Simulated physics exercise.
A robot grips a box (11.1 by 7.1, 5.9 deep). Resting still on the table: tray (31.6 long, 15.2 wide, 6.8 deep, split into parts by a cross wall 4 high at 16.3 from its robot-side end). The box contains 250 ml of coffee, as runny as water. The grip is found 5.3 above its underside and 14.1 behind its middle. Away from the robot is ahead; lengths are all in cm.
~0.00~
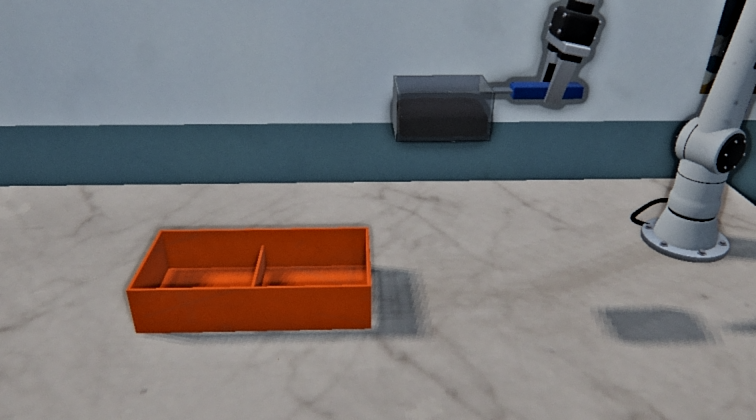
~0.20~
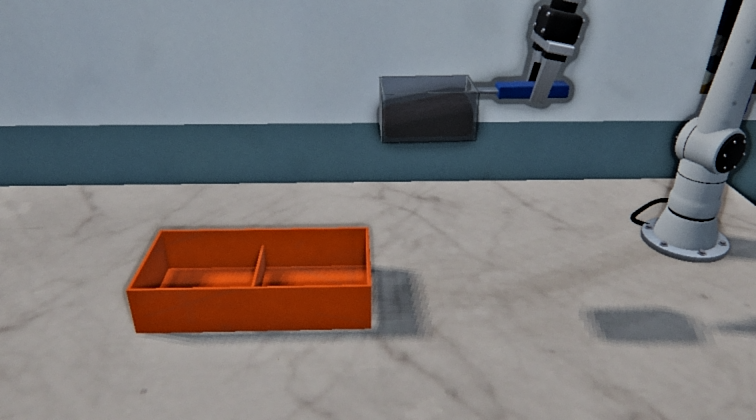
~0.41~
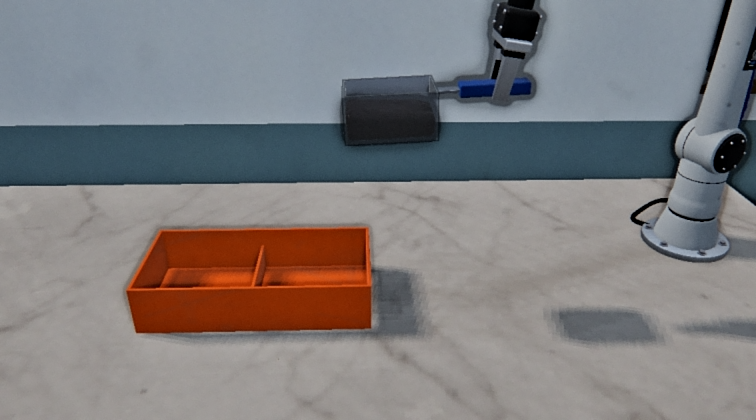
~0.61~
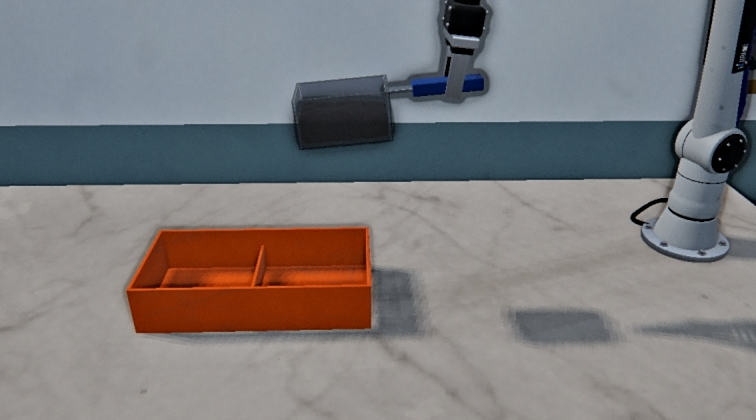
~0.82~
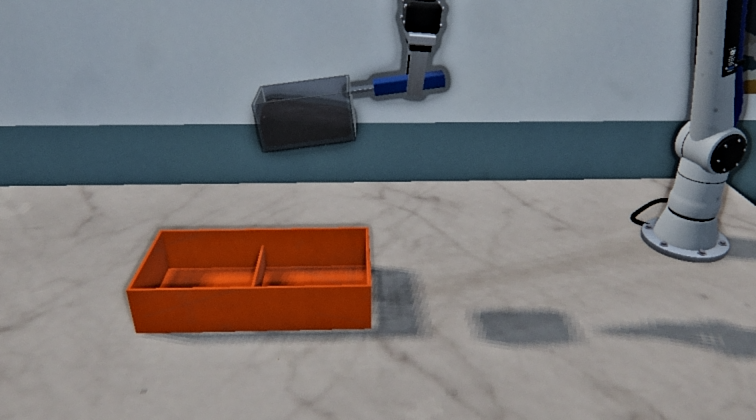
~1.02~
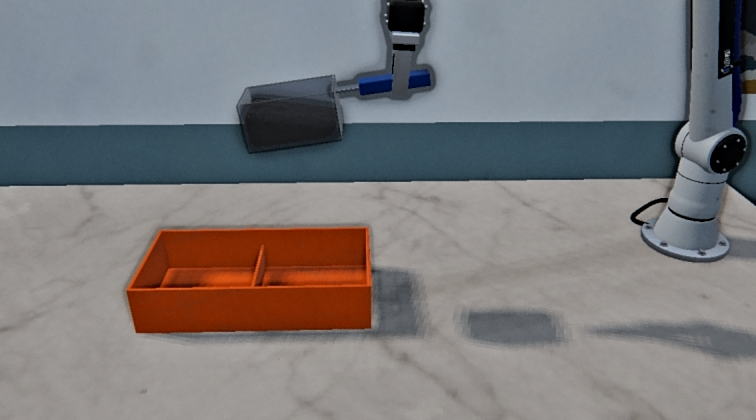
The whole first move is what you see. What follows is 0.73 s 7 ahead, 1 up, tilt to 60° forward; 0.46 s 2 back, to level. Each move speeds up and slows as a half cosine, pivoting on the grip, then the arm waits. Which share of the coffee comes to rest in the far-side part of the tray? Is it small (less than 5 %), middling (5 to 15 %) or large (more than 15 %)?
It is large.
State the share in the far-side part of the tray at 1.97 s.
Around 40 %.
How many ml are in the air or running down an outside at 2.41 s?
Roughly 0 ml.
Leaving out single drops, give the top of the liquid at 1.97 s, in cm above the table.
It reaches up to about 26 cm above the table.
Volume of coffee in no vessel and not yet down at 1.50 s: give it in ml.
I'd guess about 30 ml.
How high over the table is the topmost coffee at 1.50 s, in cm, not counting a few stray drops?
Height: Close to 22 cm.
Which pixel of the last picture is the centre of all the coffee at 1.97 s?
It's centred near (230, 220).
After 1.50 s, tilted 46° forward, liquid up to 22 above the table; 215 ml in the box, 30 ml in the air or running down outside.
After 1.97 s, tilted 32° forward, liquid up to 55 above the table; 135 ml in the box, 105 ml in the far-side part, 5 ml in the air or running down outside.
After 2.41 s, level, liquid up to 33 above the table; 135 ml in the box, 100 ml in the far-side part, 10 ml on the table or floor.
After 3.21 s, level, liquid up to 31 above the table; 135 ml in the box, 100 ml in the far-side part, 10 ml on the table or floor.
In the end, 135 ml in the box, 100 ml in the far-side part, 10 ml on the table or floor. That is 41 % in the far-side part of the tray.
